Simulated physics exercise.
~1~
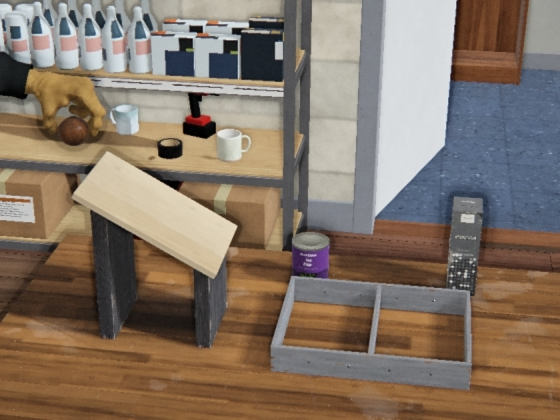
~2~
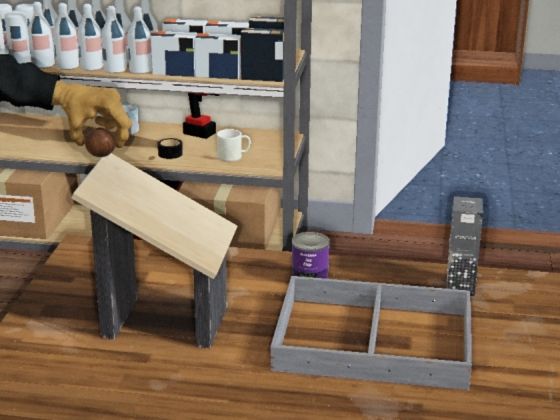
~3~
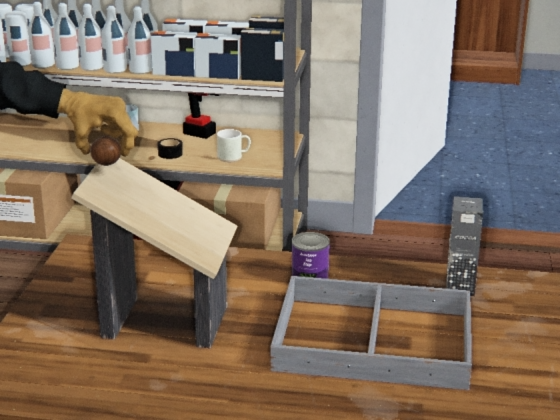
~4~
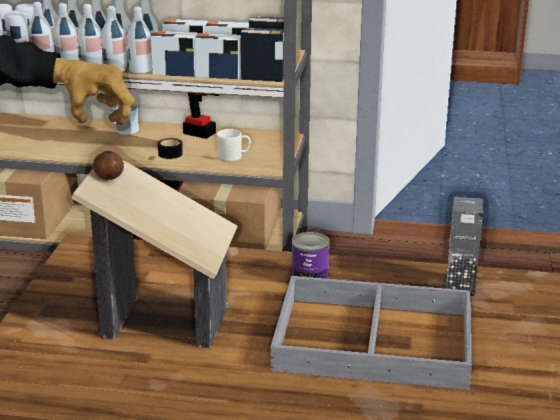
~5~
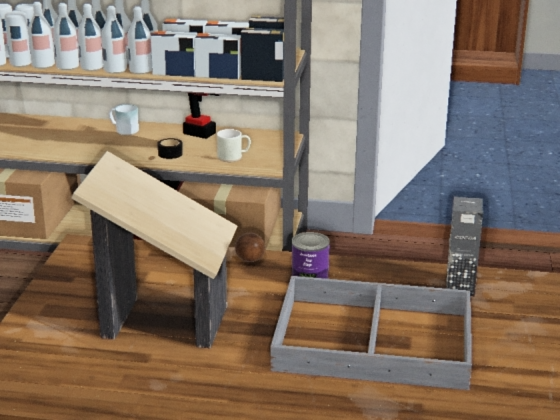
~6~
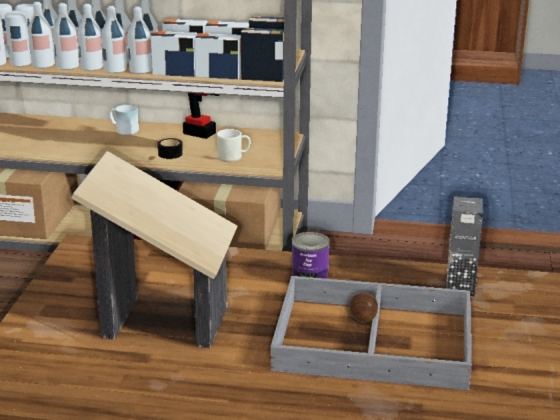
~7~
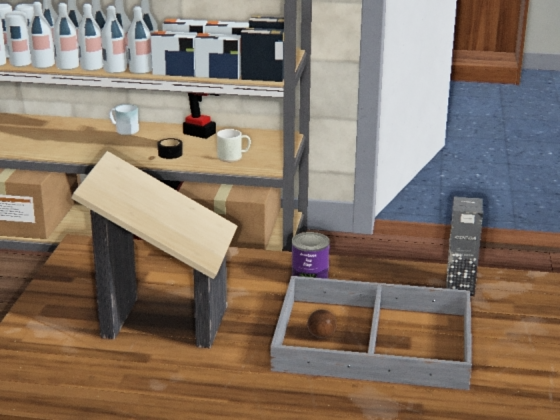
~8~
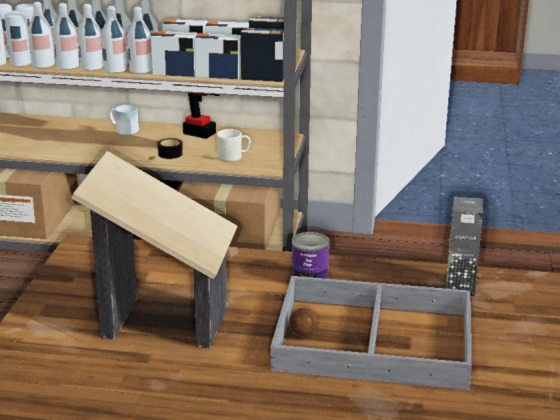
A workshop with a wooden floor and cluttered shelves is seen from a raised, steady viewpoint. A pale slanted board on dark supports stands at left, while a grey tray with two bays lies to its right, with a purple tin and a grey carton behind it. A gloved hand carries a round brown onion rightward, sets it at the board's upper end, then lets go and draws back. The onion travels down off the board's lower end and reaches the tray near its divider. It moves back left and ends up in the nearer bay, while the tin and carton stay put.
